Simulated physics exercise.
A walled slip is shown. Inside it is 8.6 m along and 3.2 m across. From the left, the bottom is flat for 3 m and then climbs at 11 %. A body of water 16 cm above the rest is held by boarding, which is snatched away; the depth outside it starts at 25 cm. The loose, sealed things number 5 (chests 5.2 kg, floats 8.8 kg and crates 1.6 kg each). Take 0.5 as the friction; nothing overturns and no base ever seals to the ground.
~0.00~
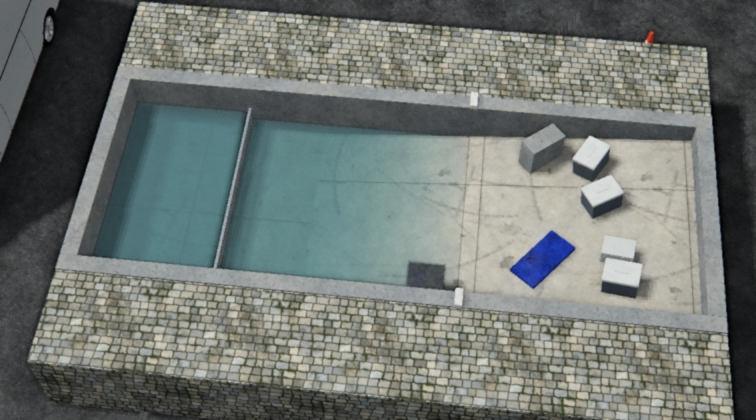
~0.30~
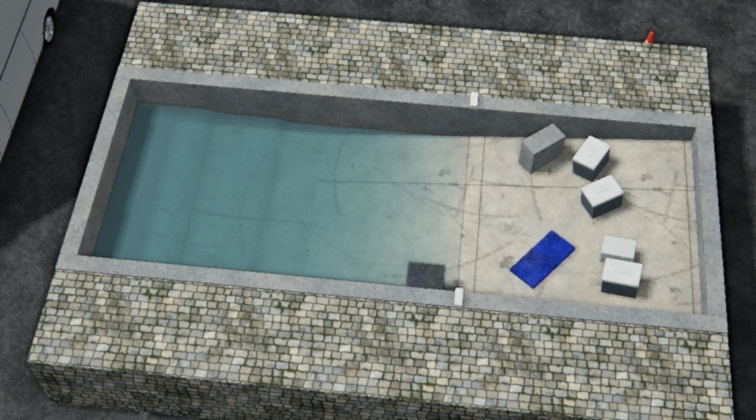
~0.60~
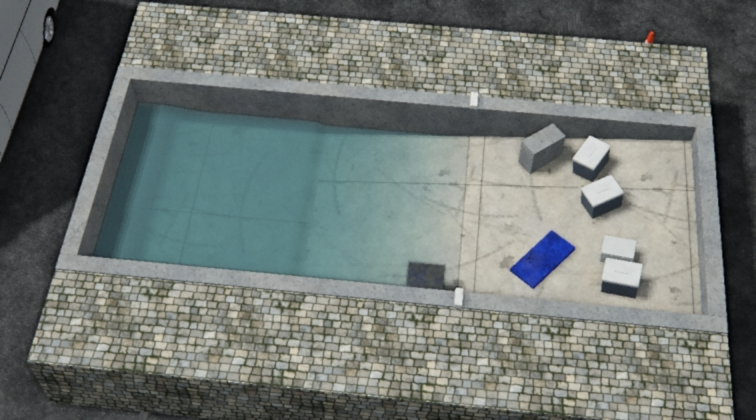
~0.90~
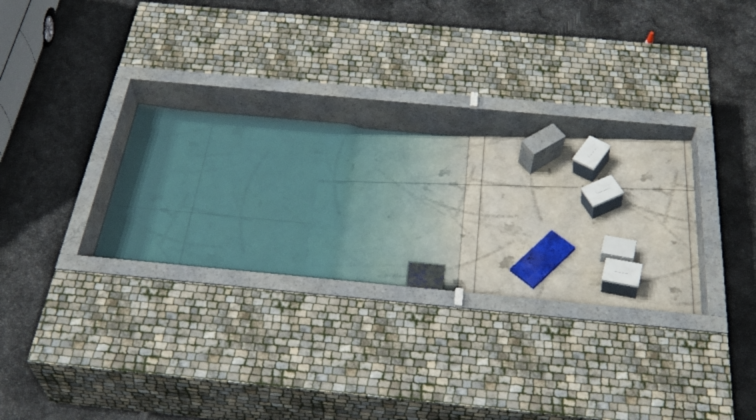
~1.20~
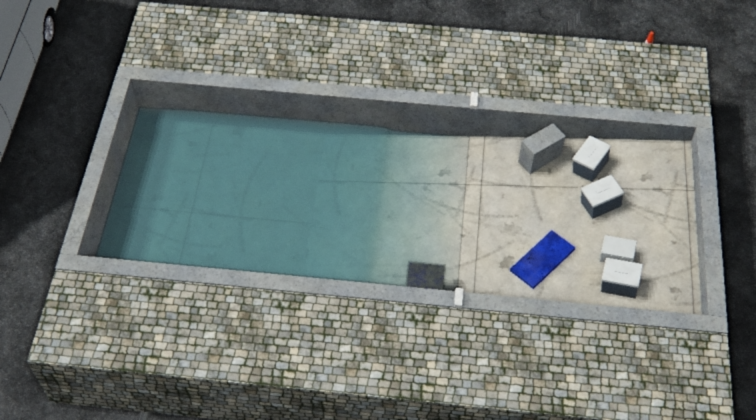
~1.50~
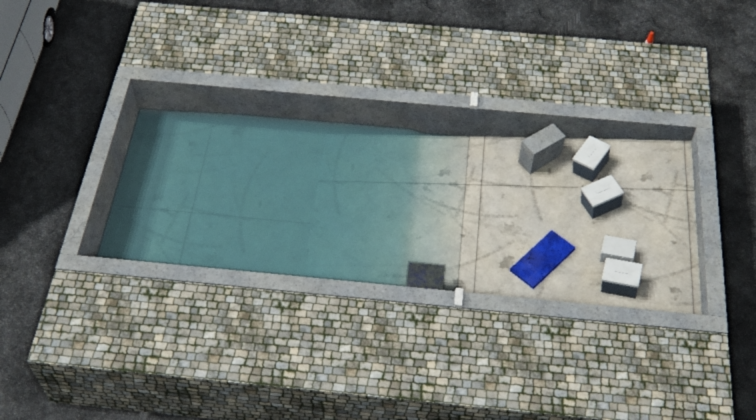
Deeper teal water spread rightward across the shallow water in a stone-edged basin after the divider on the left vanished, while the blue mat and the pale and grey boxes on the right stayed still.
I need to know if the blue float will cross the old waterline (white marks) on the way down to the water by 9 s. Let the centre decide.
It succeeds.
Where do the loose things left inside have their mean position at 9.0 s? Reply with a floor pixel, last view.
Centred roughly on (555, 226).
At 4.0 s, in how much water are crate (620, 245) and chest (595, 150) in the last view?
Depth approx. 0 cm / 1 cm.
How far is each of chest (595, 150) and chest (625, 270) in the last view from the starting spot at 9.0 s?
Shifts: 0 cm / 0 cm.
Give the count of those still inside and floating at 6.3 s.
1.
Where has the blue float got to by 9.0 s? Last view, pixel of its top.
Near (352, 213).
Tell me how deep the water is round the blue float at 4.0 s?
The depth there is around 4 cm.
After 2.1 s the blue float is near (543, 258), 0.0 m from its start, aground; 0 of 5 are over the mark; 0 afloat.
After 4.0 s the blue float is near (546, 259), 0.0 m from its start, aground; 0 of 5 are over the mark; 0 afloat.
After 6.3 s the blue float is near (463, 253), 1.1 m from its start, afloat; 0 of 5 are over the mark; 1 afloat.
After 9.0 s the blue float is near (352, 213), 2.9 m from its start, afloat; 1 of 5 are over the mark; 1 afloat.
